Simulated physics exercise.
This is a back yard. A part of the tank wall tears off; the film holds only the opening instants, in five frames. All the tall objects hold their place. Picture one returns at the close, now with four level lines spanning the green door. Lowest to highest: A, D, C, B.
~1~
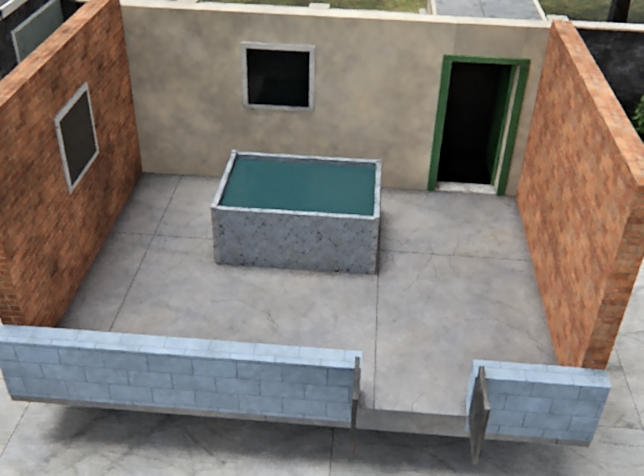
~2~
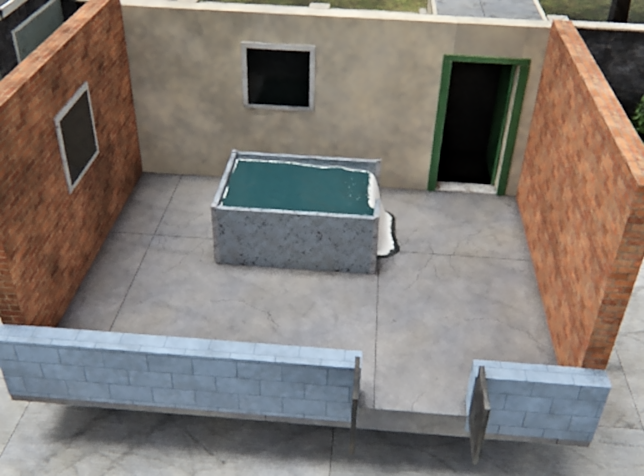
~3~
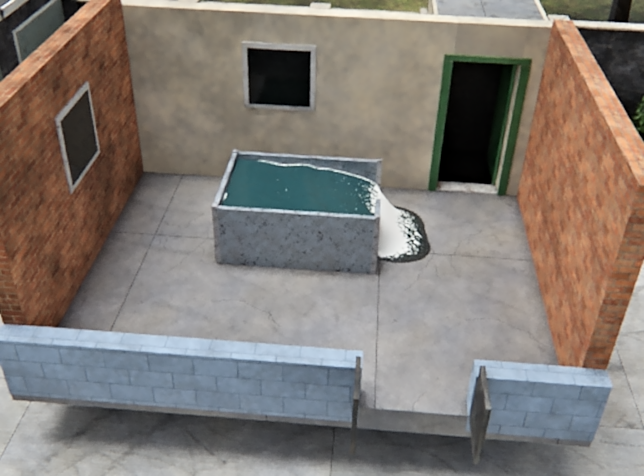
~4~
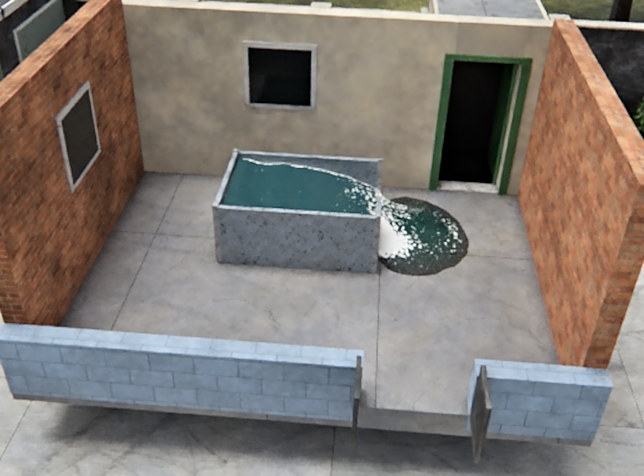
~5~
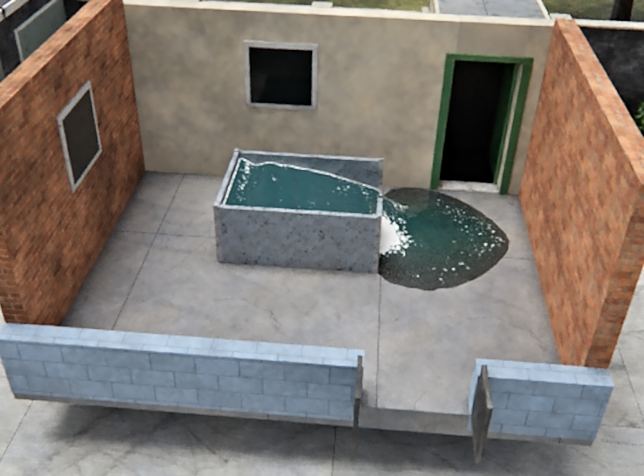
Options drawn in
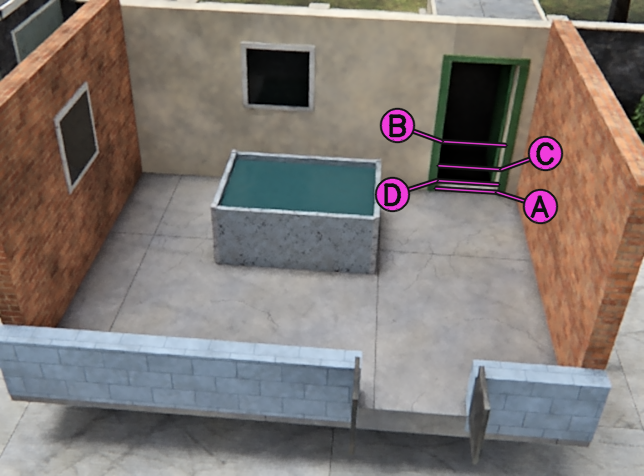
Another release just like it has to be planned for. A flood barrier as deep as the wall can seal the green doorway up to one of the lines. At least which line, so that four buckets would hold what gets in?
Take C.
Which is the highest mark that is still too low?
Here it is mark D.
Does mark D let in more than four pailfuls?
Yes.
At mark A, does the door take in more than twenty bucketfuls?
Yes.
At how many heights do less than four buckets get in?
Two of them.
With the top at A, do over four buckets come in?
Yes, it does.
On the marked copy, A at (466, 190); B at (473, 143); C at (469, 167); D at (467, 182); from the bottom up A, D, C, B.
With A, dozens of bucketfuls pour in.
With B, nothing gets over.
With C, a splash gets over, under a bucket.
With D, about 12 bucketfuls get in.
